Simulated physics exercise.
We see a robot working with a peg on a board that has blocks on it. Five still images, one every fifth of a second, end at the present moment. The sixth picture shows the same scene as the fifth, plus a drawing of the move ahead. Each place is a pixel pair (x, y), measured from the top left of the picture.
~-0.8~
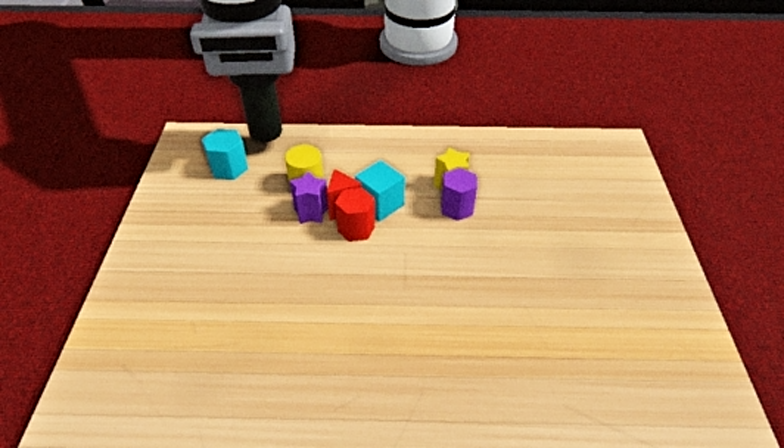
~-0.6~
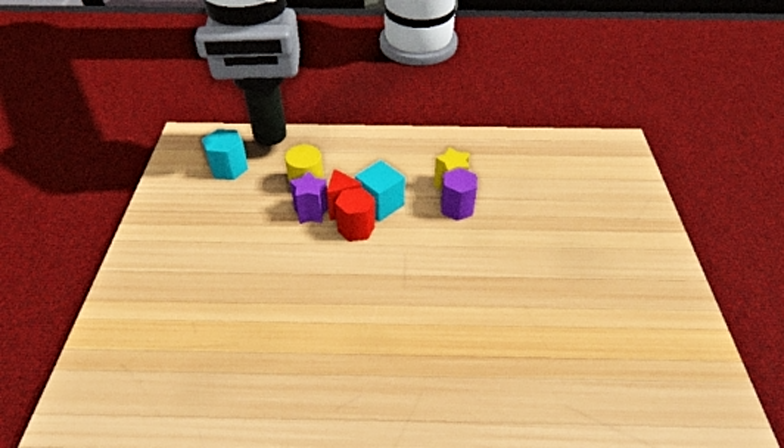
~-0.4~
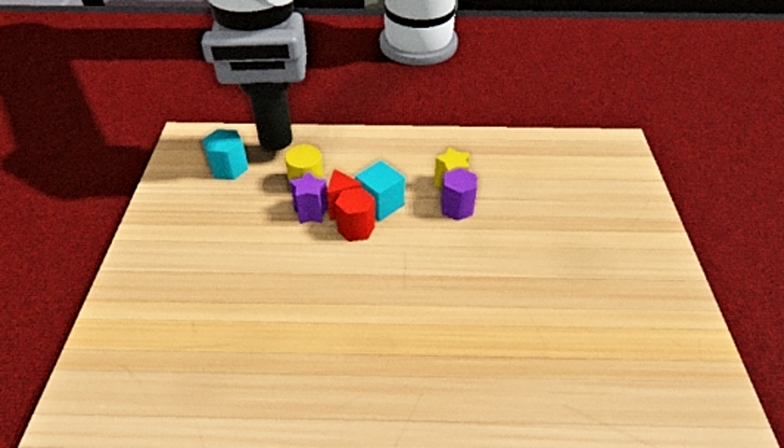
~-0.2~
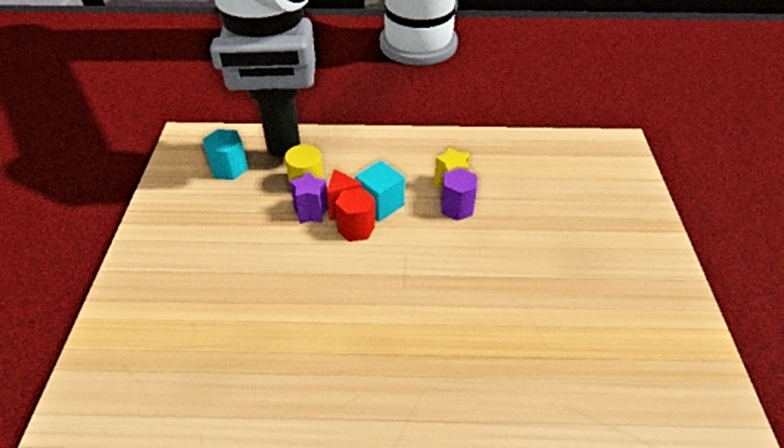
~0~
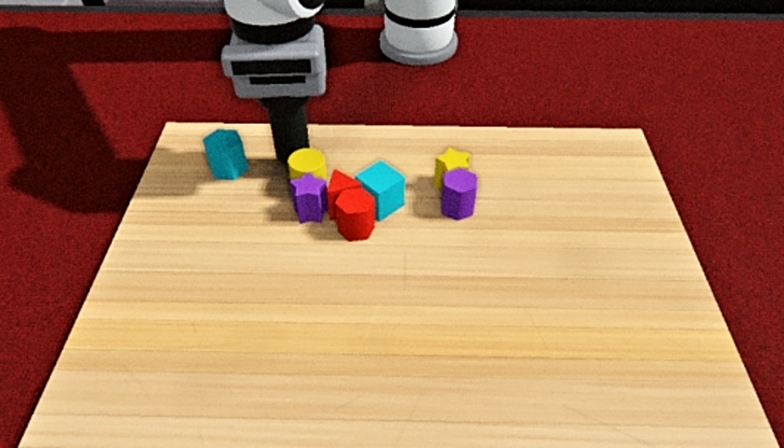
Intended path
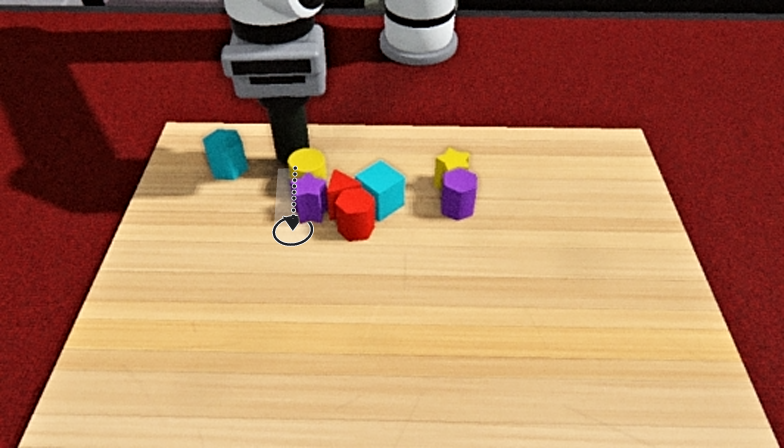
A robot's black peg slid a short way right and toward the viewer across a wooden board, passing the turquoise six-sided block and slightly nudging the yellow round one, while the other colorful blocks stayed still.
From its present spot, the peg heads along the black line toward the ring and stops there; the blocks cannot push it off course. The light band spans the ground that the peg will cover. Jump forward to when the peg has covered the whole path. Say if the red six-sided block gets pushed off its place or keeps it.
It is moved off its spot.
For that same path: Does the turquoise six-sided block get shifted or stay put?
The turquoise six-sided block keeps its place.
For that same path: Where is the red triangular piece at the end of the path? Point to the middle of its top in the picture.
By then it is at (361, 185).
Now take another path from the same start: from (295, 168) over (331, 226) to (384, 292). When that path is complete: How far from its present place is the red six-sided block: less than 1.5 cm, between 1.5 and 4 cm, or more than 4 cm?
The over 4 cm band.
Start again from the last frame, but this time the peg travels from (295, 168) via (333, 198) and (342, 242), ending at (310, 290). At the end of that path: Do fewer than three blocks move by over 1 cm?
It seems not.
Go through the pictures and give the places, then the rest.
Lower end of the peg (266, 133), tops of blocks, turquoise six-sided block (222, 140), yellow round block (303, 156), purple star-shaped block (308, 184), red triangular piece (341, 181), red six-sided block (355, 200), in the first picture.
Peg (270, 137), blocks as before, in the second picture.
Peg (276, 142), blocks as before, in the third picture.
Peg (284, 148), blocks as before, in the fourth picture.
Peg (293, 155), turquoise six-sided block (222, 140), yellow round block (306, 159), purple star-shaped block (308, 184), red triangular piece (341, 181), red six-sided block (355, 200), in the fifth picture.
The drawn path runs from (295, 168) to (293, 231).
The first path, step by step. Halfway along, peg (292, 186); yellow round block (322, 180); purple star-shaped block (315, 202), turned 50° clockwise; red triangular piece (353, 183); red six-sided block (358, 203).
At the end, peg (291, 218); turquoise six-sided block not moved; yellow round block (327, 196); purple star-shaped block (316, 220), turned 55° clockwise; red triangular piece (361, 185); red six-sided block (364, 207), turned 25° clockwise.
